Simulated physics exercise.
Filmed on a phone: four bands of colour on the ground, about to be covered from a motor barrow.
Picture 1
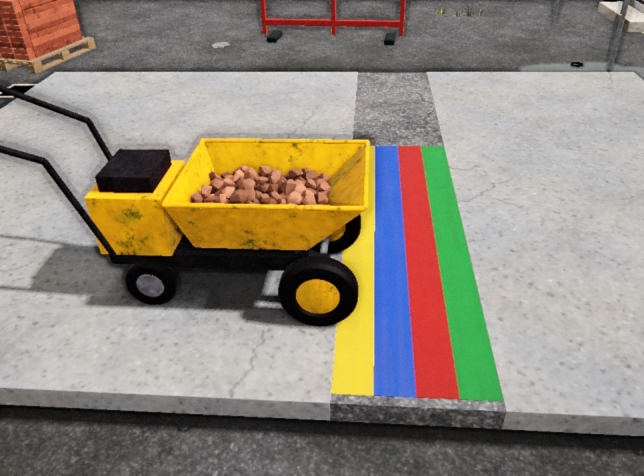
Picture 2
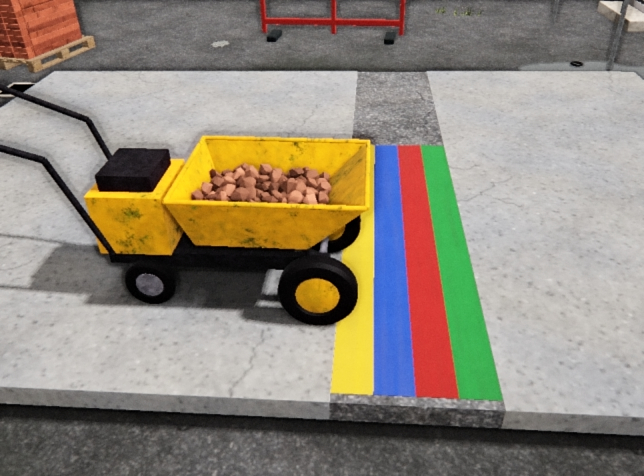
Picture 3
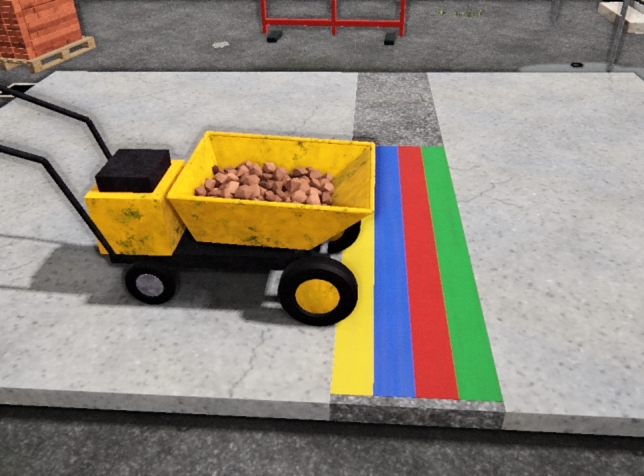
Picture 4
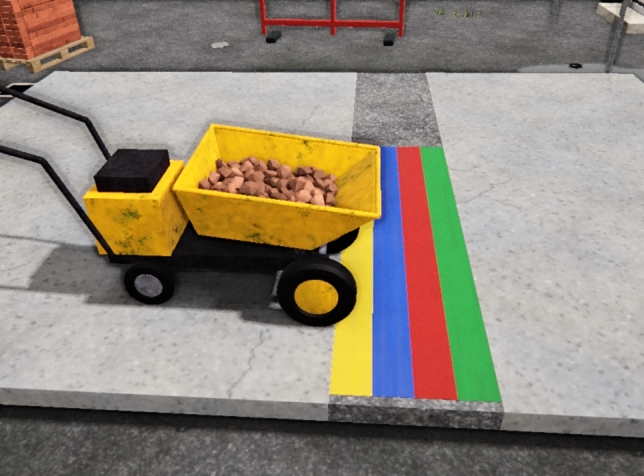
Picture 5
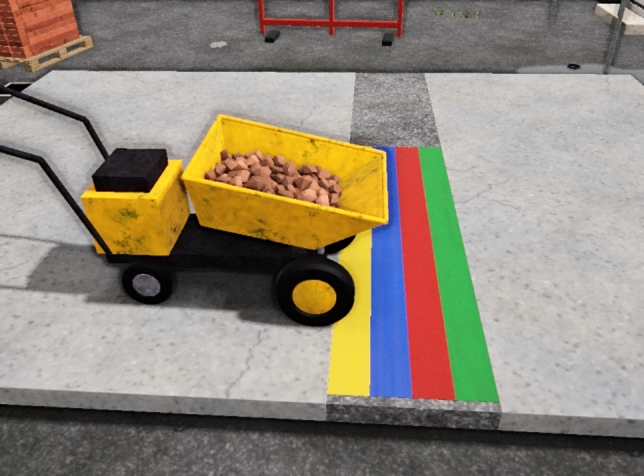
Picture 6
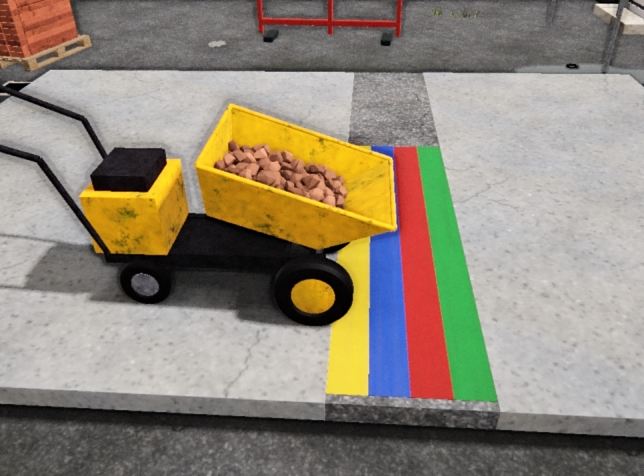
Yellow skip of a motor barrow, loaded with rubble, tilting gradually towards the right beside yellow, blue, red and green ground strips.
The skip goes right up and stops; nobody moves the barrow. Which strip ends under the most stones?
The green one gets the largest share.
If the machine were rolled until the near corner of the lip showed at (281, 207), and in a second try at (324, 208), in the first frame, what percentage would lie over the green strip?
About 10 and 30 per cent.
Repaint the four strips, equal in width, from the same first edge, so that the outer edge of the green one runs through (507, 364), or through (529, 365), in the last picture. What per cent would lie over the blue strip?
Near 0 % and 0 %.
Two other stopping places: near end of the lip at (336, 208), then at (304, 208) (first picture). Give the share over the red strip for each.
About 40 and 30 per cent.
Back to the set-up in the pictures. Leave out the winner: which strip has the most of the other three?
Second comes the red one.
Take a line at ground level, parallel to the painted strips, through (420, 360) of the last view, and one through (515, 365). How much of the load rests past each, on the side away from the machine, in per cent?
First some 80, then 20 per cent.
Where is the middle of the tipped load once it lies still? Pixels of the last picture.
Around (455, 283).
Soon, skip tipped steeply; all in the skip.
A while on, skip tipped steeply; about two thirds in the skip; a small part over the red strip; about a quarter over the green strip; a stray few off the paint.
Towards the end, skip tipped right over; a small part in the skip; a stray few over the blue strip; about a quarter over the red strip; about a third over the green strip; about a quarter off the paint.
Finally, skip tipped right over; a small part in the skip; none over the yellow strip; a stray few over the blue strip; about a quarter over the red strip; about a third over the green strip; about a quarter off the paint.
